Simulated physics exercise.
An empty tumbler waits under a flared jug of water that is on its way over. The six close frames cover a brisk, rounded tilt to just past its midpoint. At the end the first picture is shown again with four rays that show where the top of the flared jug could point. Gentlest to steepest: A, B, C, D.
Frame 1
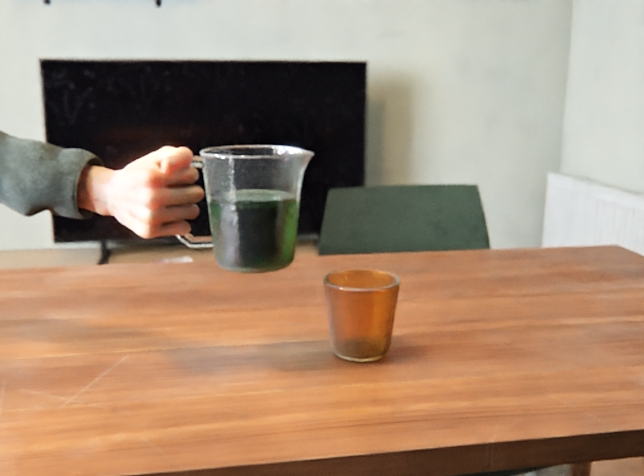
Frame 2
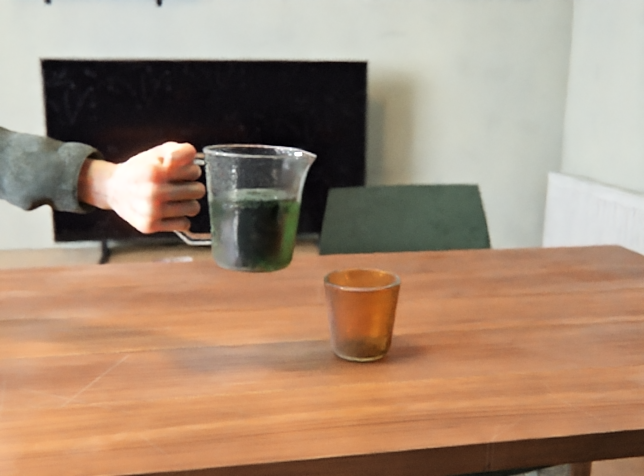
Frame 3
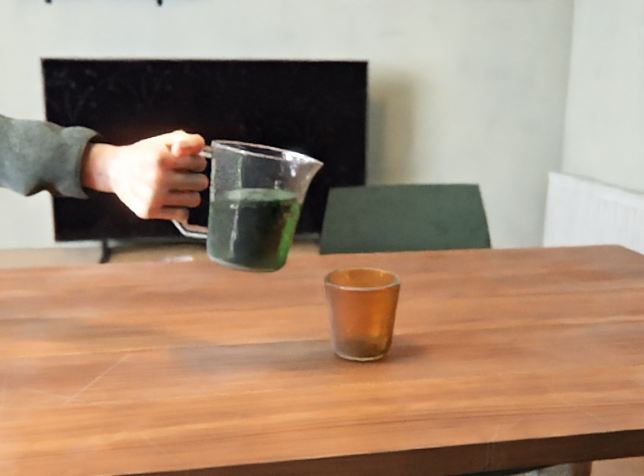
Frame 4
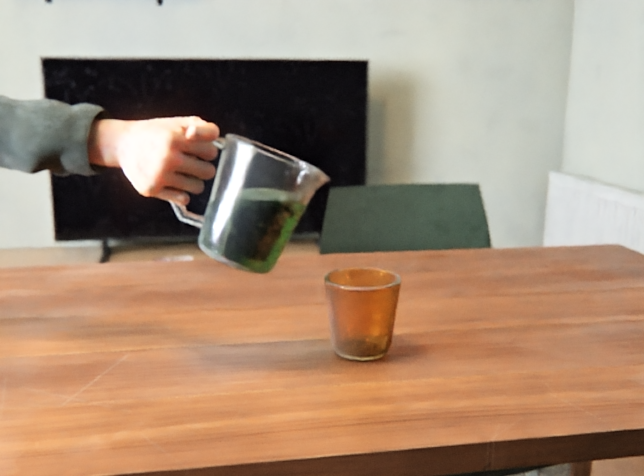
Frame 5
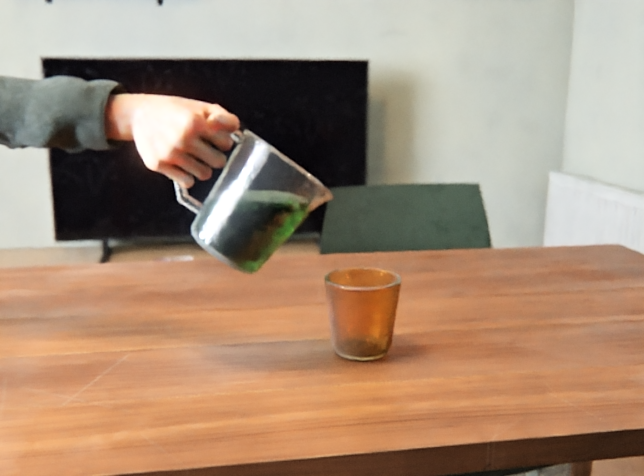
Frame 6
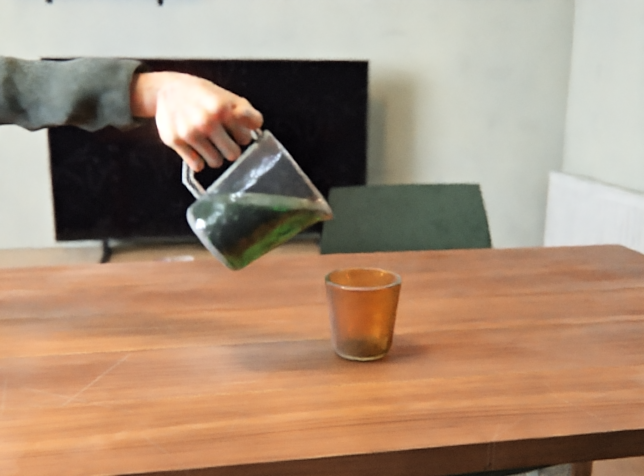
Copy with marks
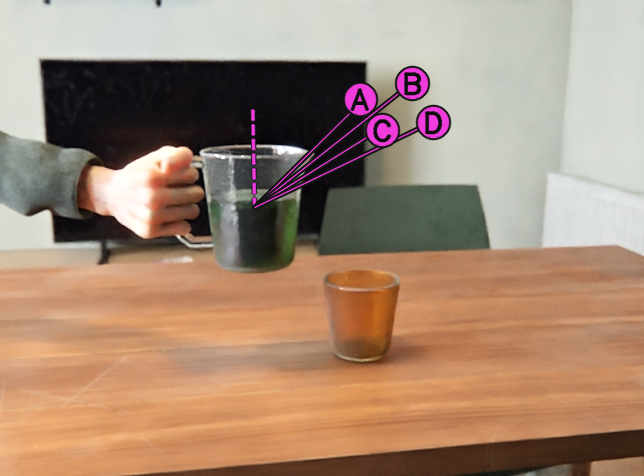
At a wooden table in front of a dark screen, a hand holds a clear glass jug of dark green liquid above and left of an amber tumbler, then rises and steadily tilts the jug rightward, its lip lowering.
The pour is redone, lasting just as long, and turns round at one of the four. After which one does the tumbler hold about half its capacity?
Line D does it best.
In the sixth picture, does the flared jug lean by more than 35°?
Yes, it does.
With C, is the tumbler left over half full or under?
Under.
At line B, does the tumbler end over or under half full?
Under half.
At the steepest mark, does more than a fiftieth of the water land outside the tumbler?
No.
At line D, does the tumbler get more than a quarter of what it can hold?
Yes, clearly.
On the marked copy, A at (349, 113); B at (398, 93); C at (366, 137); D at (417, 129).
If A is chosen, the tumbler ends with about 5 % of what it can hold.
If B is chosen, the tumbler ends with about 15 % of what it can hold.
If C is chosen, the tumbler ends with about 31 % of what it can hold.
If D is chosen, the tumbler ends with about 51 % of what it can hold.
